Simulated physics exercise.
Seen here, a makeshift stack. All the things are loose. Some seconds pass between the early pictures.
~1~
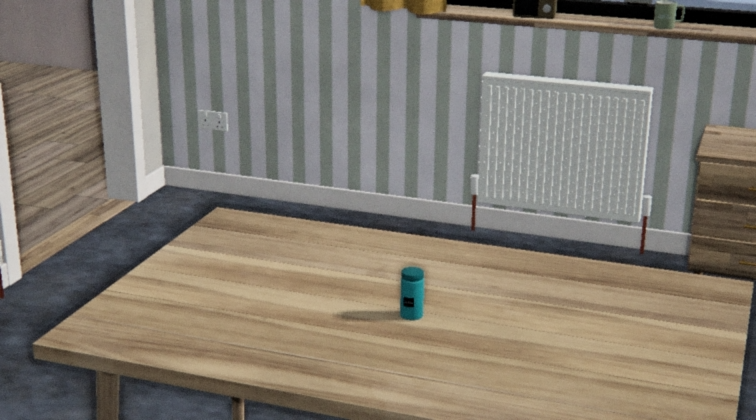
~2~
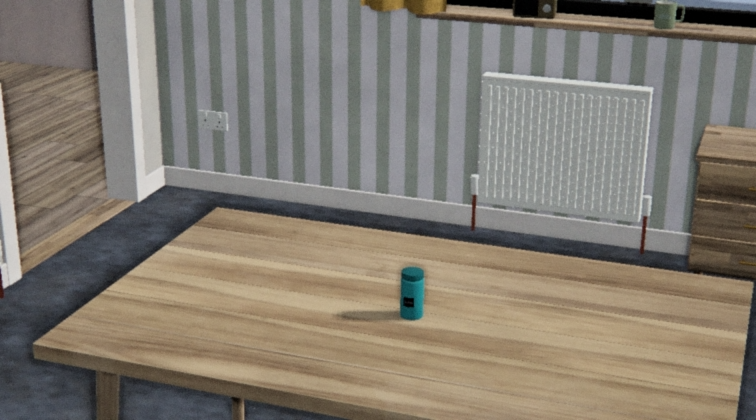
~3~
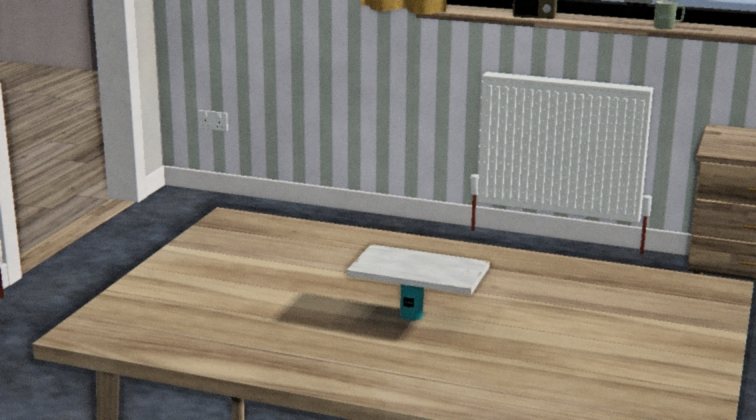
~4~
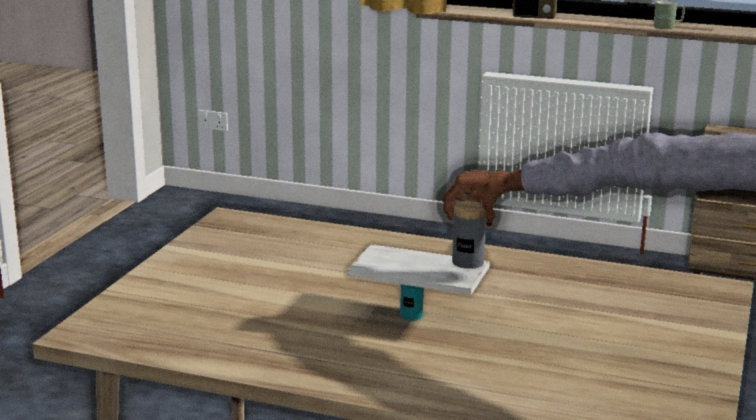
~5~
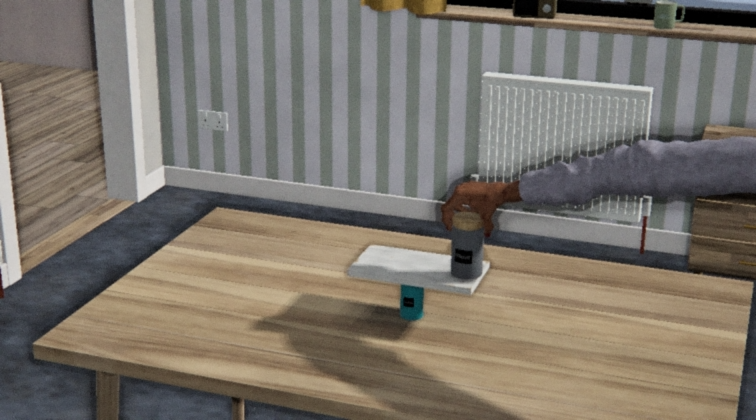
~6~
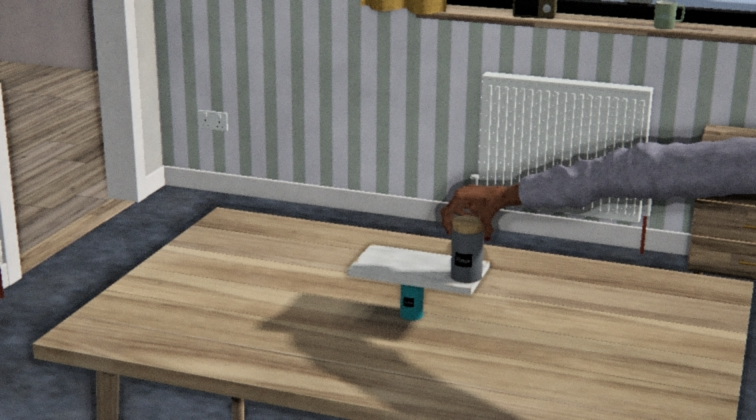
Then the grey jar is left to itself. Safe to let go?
It loses its balance.
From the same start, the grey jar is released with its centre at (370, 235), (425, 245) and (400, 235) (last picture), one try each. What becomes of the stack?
First, it gives way; second, it loses its balance; third, it stays up.
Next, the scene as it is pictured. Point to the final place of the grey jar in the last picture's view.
At about (509, 327).
Then, 0.30 s after the last picture, grey jar now fallen; white board tipped 52° from how it was.
Then, 0.40 s after the last picture, white board tipped 58° from how it was.
Then, 0.60 s after the last picture, white board tipped 41° from how it was.
At rest, fallen, grey jar; tipped over in the stack, white board; turquoise shaker in place. Seen from the same camera at the end, grey jar near (509, 326). The stack comes apart.
